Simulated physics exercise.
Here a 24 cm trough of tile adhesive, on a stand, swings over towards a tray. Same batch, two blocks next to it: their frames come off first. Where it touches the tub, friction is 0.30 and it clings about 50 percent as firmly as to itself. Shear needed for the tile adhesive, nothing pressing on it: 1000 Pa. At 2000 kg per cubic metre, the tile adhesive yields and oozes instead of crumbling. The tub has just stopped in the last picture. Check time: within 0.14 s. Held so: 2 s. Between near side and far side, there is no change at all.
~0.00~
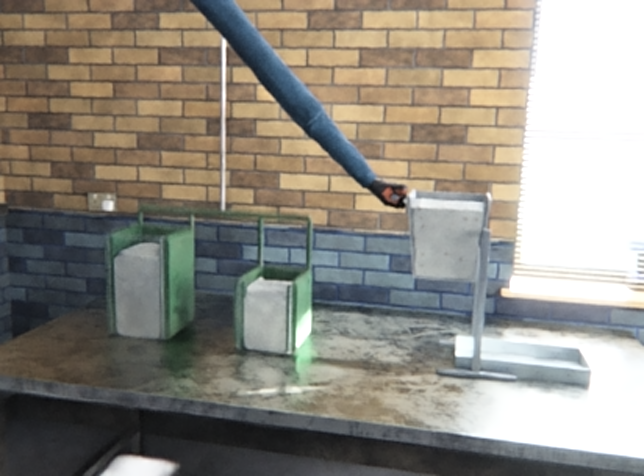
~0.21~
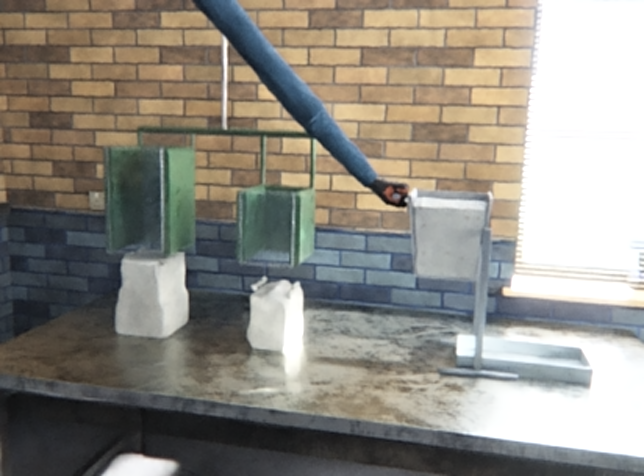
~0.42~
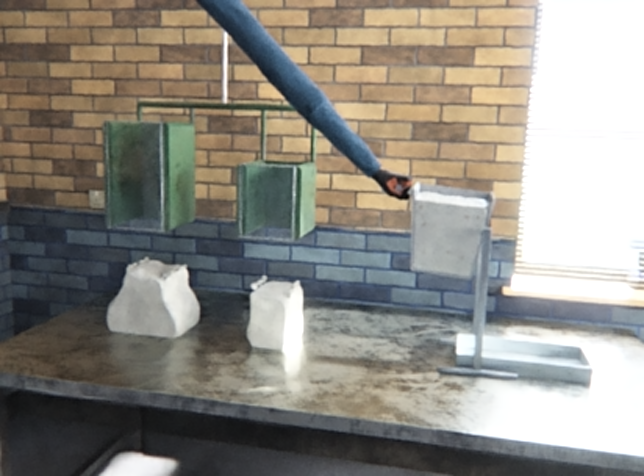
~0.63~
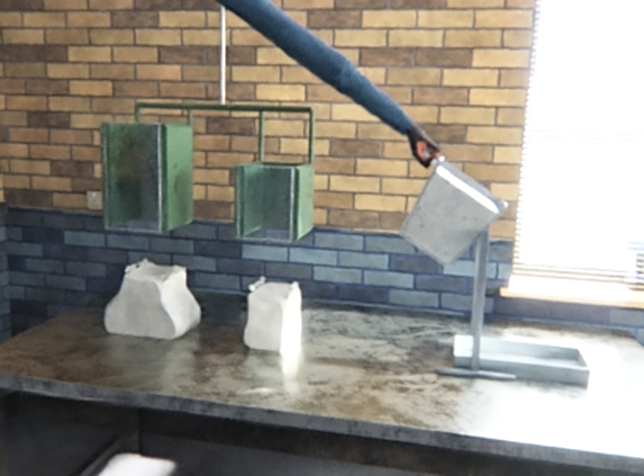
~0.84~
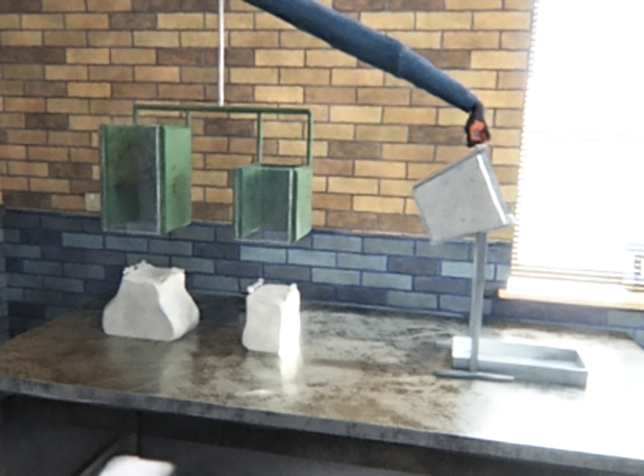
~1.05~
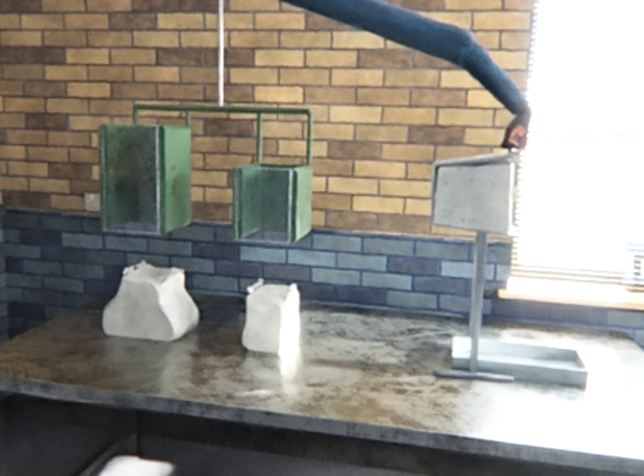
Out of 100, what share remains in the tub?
100 out of 100.
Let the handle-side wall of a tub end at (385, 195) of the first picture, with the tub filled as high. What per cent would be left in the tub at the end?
About 40 % stays in the tub.
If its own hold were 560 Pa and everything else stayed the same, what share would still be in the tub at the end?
Roughly 60 per cent.
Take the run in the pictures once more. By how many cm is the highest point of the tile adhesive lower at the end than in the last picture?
Roughly 1 cm.
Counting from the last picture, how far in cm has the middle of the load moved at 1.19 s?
I'd estimate roughly 1 centimetres.
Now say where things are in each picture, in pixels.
The first picture shows handle-side rim at (410, 197), tilt 0 degrees; top of the tile adhesive at (471, 209); blocks stand 30 cm, 19 cm (left to right).
The second picture shows handle-side rim at (412, 196), tilt 0 degrees; top of the tile adhesive at (472, 208); blocks stand 27 cm, 19 cm (left to right).
The third picture shows handle-side rim at (415, 189), tilt 5 degrees; top of the tile adhesive at (421, 200); blocks stand 22 cm, 19 cm (left to right).
The fourth picture shows handle-side rim at (441, 162), tilt 32 degrees; top of the tile adhesive at (440, 173); blocks stand 22 cm, 19 cm (left to right).
The fifth picture shows handle-side rim at (487, 150), tilt 65 degrees; top of the tile adhesive at (478, 158); blocks stand 22 cm, 19 cm (left to right).
The sixth picture shows handle-side rim at (520, 157), tilt 87 degrees; top of the tile adhesive at (510, 165); blocks stand 22 cm, 19 cm (left to right).
After 1.19 s, the tub is at 88 degrees and holds 100 %.
After 1.36 s, the tub is at 88 degrees and holds 100 %.
After 1.53 s, the tub is at 88 degrees and holds 100 %.
After 1.70 s, the tub is at 88 degrees and holds 100 %.
After 3.05 s, at the end, the tub is at 88 degrees and holds 100 %.
